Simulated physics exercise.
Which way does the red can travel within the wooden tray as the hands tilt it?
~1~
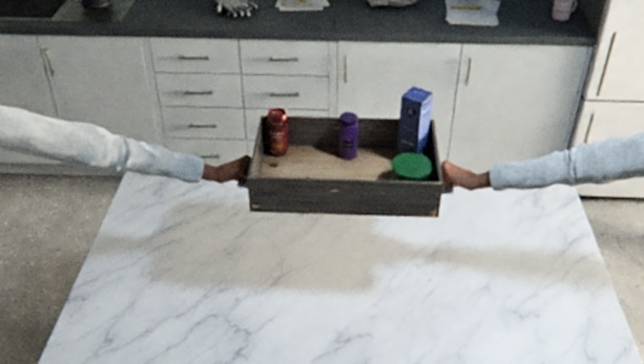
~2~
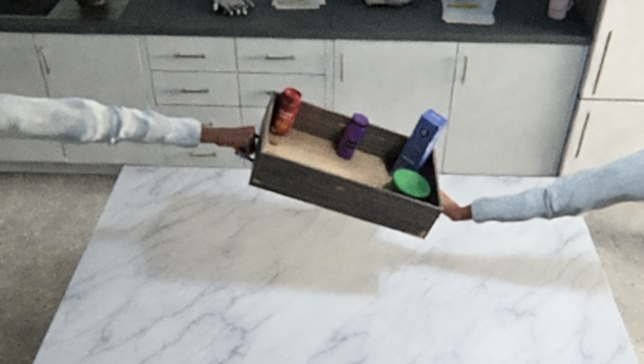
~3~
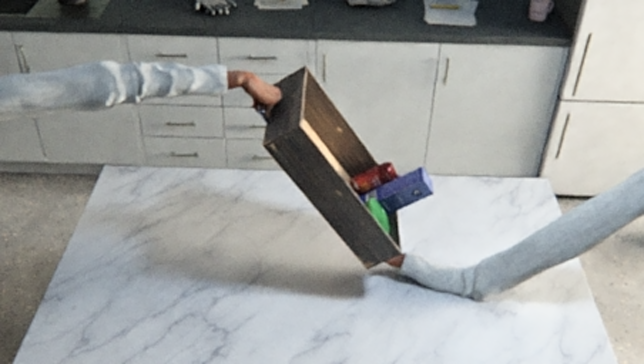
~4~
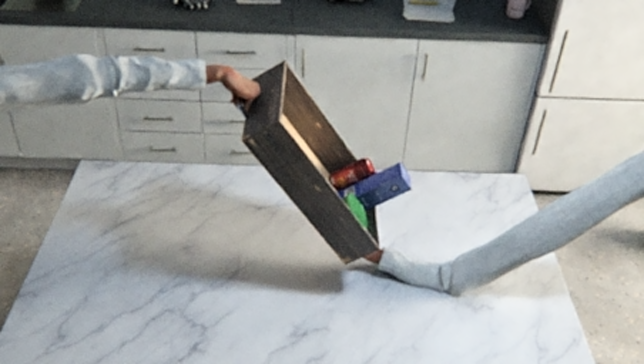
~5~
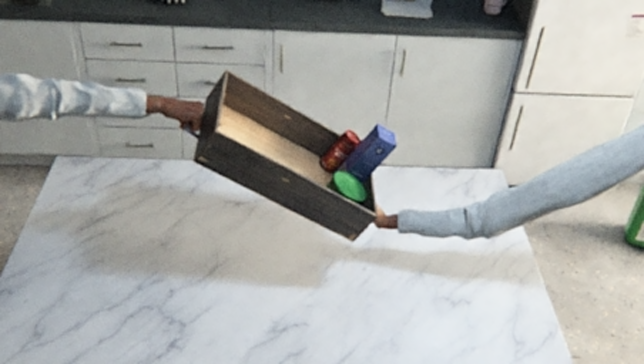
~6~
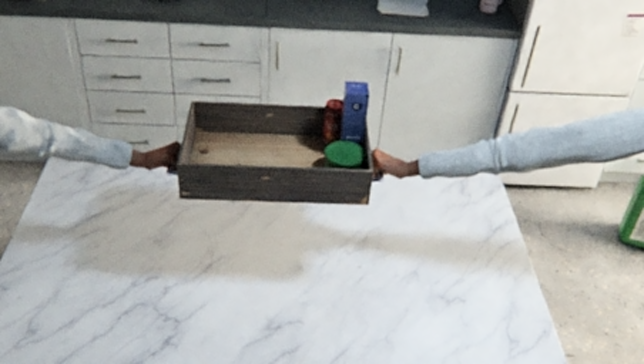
The red can moves to the right, ending up beside the blue carton at that end of the tray.
Two hands tip a wooden tray steeply right, its items slide, and they level it.
